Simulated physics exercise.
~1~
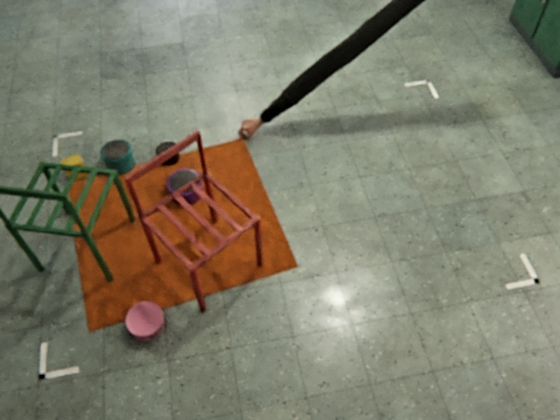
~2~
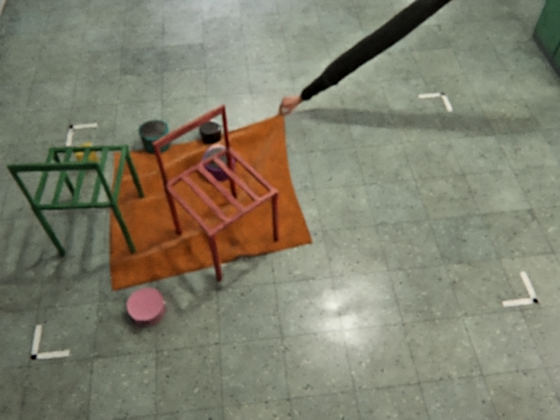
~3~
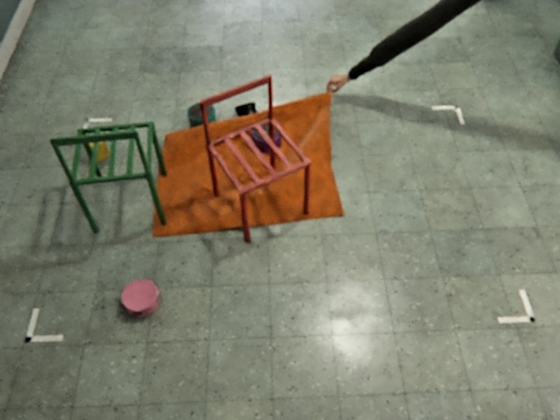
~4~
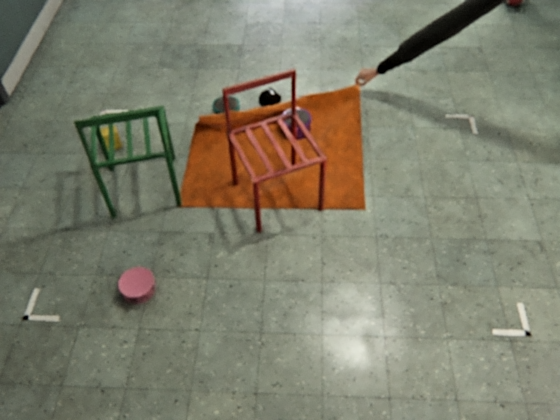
A grey tiled hallway floor, marked with white tape corners, is seen from high above as the view drifts slightly sideways. A red chair stands on an orange mat with a purple pot beneath it and teal and black pots near the far edge, while a green chair and a small yellow crate are at the left and a pink bucket sits in front. A dark-sleeved arm reaches in from the upper right and drags the mat away by its corner. The red chair and three pots ride along, leaving the green chair, crate and bucket behind. Finally, the black pot lies on its side and the red chair still stands on the mat.
